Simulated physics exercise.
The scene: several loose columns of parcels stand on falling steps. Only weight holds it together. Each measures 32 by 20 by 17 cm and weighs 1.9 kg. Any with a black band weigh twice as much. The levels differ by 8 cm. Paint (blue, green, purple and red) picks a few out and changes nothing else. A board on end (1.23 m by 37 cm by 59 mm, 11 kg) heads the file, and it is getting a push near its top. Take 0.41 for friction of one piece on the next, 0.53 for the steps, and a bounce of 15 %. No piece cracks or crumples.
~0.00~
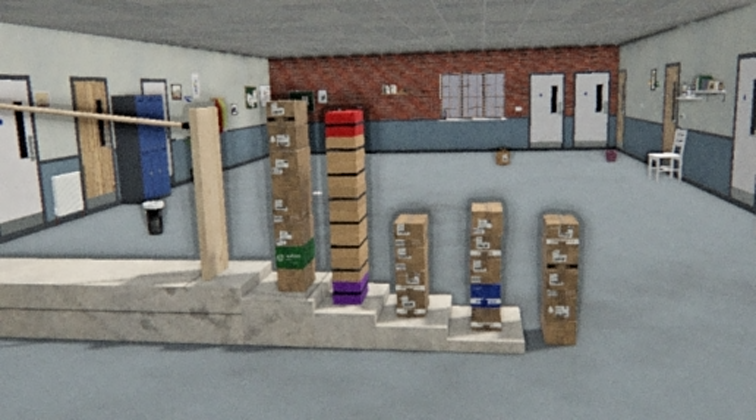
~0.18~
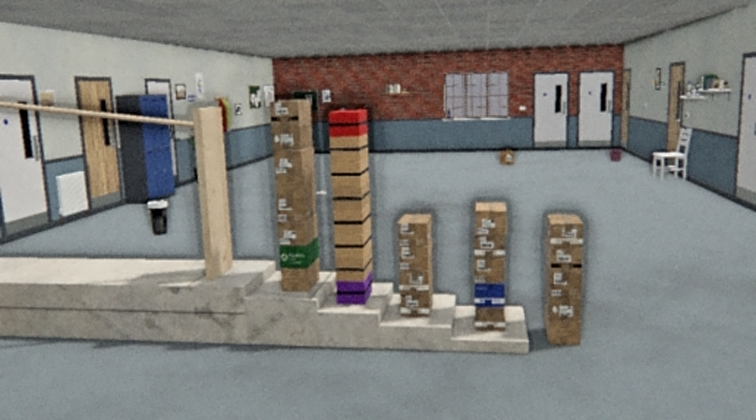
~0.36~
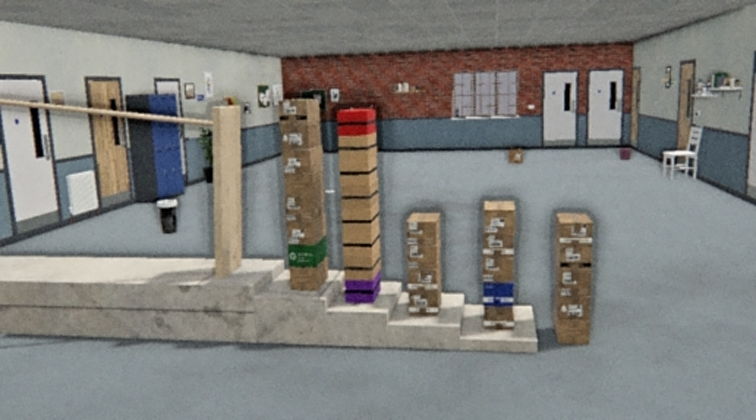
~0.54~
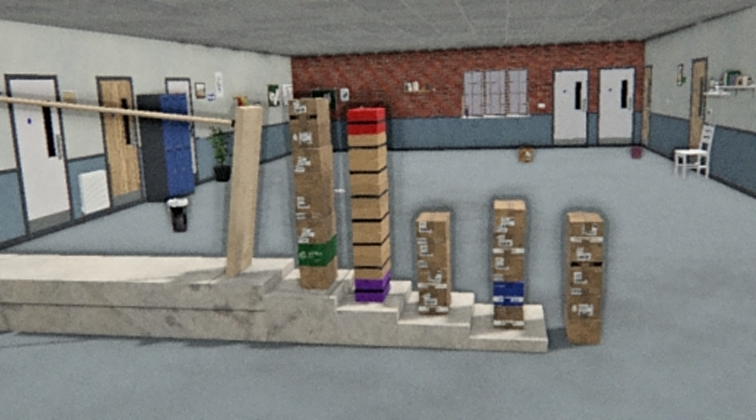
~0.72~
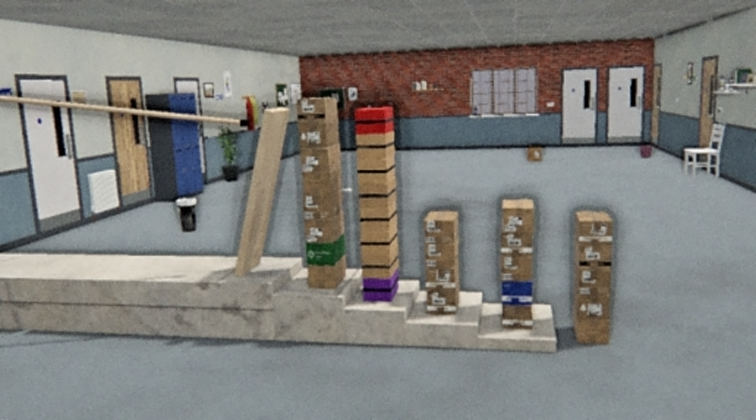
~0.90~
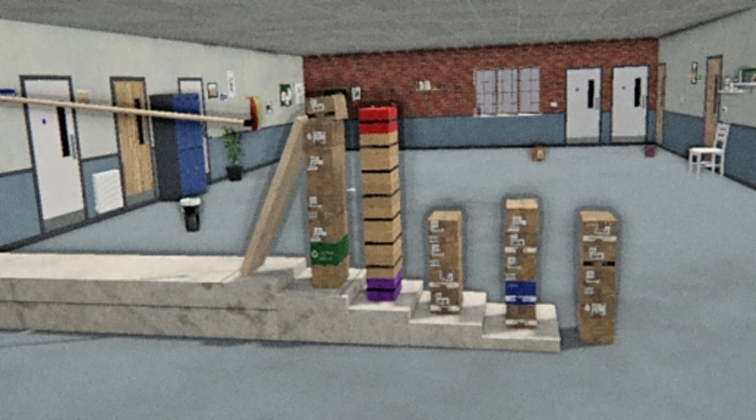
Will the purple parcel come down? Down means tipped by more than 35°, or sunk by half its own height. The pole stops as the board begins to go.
The purple parcel holds its level.
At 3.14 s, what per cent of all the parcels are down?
By then 85 per cent.
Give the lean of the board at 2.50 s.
Some 60° from upright.
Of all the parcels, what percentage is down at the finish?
Roughly 90 per cent of them.
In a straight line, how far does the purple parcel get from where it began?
About 0 cm.
After 2.50 s, board 61° from upright; 12 of the 30 parcels down; purple parcel unmoved; red parcel leaning 56°, 30 cm lower.
After 3.14 s, board 76° from upright; 25 of the 30 parcels down; purple parcel unmoved; red parcel on its side.
At rest (5.1 s), board 76° from upright; 27 of the 30 parcels down; purple parcel unmoved; blue parcel on its side; green parcel leaning 71°, 7 cm lower. As the last picture would show them, middles, purple parcel near (385, 283), blue parcel near (572, 314).
